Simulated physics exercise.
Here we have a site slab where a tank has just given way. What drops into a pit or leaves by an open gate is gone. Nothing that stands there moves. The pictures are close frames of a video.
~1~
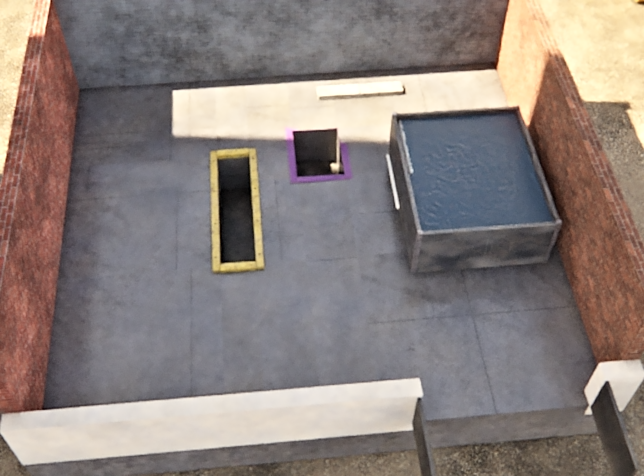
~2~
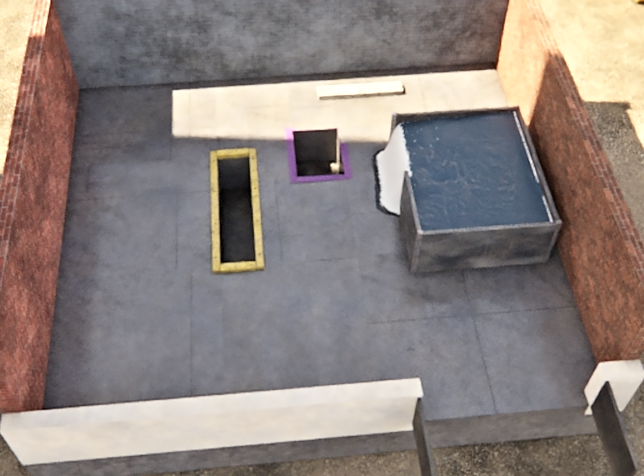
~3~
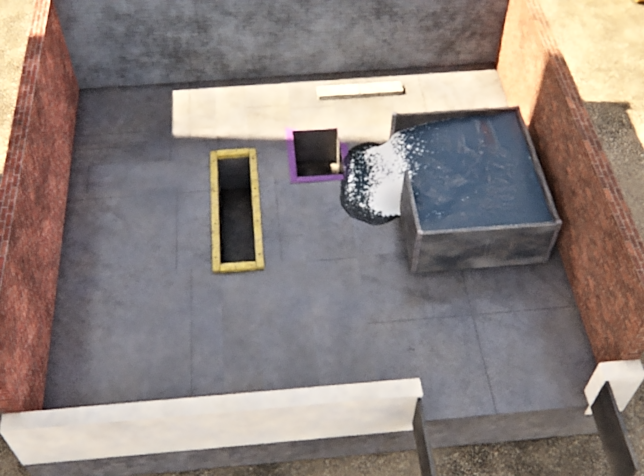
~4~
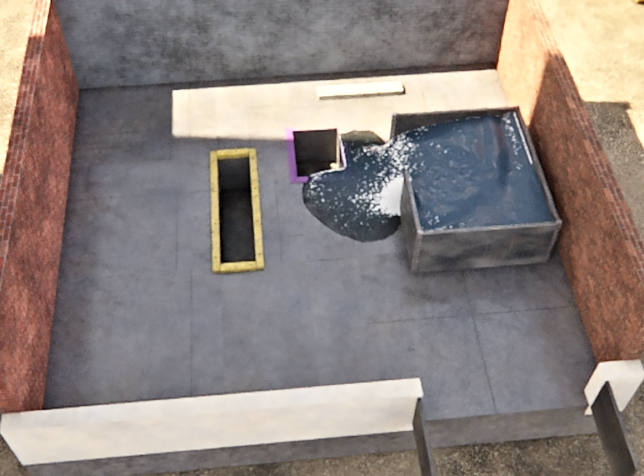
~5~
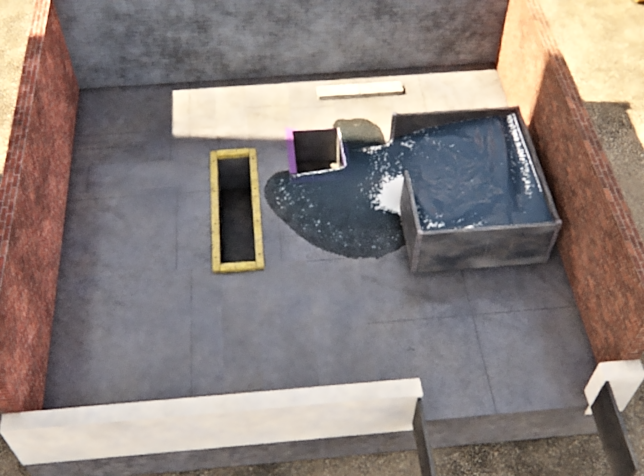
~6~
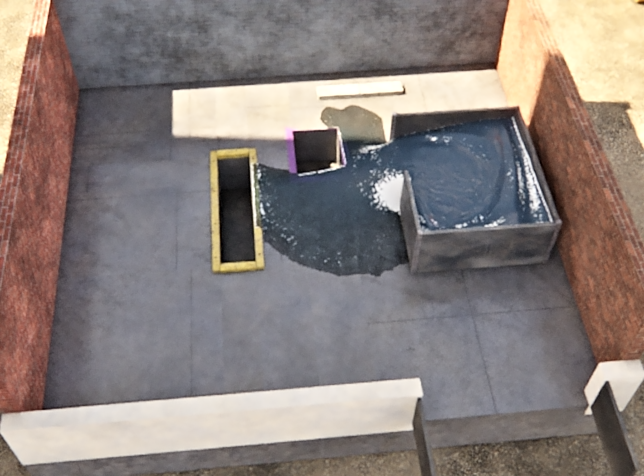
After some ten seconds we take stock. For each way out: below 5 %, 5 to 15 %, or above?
The gate takes not even 5 %; the yellow pit takes above 15 %; the purple pit takes above 15 %.
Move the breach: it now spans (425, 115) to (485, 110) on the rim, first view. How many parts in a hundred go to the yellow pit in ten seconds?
Parts in a hundred: Yellow 2.
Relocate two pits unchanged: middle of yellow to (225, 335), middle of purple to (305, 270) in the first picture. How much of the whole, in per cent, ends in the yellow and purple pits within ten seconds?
In per cent: Yellow 20, purple 6.
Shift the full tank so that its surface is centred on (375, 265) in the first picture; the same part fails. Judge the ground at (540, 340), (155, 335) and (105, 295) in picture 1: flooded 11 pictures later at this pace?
In that order: No water, under water, flooded.
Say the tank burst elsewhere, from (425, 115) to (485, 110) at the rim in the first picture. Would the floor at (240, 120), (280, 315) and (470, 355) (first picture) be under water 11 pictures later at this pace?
As listed: Covered, dry, not flooded.
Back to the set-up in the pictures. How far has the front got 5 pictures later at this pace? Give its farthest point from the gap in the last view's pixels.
I would point to (202, 311).
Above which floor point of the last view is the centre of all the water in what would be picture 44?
Close to (384, 222).
A moment on, water covers 15 % of the floor; the gate 0 %, the yellow pit 5 %, the purple pit 12 %.
Next, water covers 20 % of the floor; the gate 0 %, the yellow pit 12 %, the purple pit 20 %.
Then, water covers 25 % of the floor; the gate 0 %, the yellow pit 19 %, the purple pit 28 %.
Later, water covers 25 % of the floor; the gate 0 %, the yellow pit 26 %, the purple pit 37 %.
In the end, water covers 40 % of the floor; the gate 0 %, the yellow pit 29 %, the purple pit 44 %.
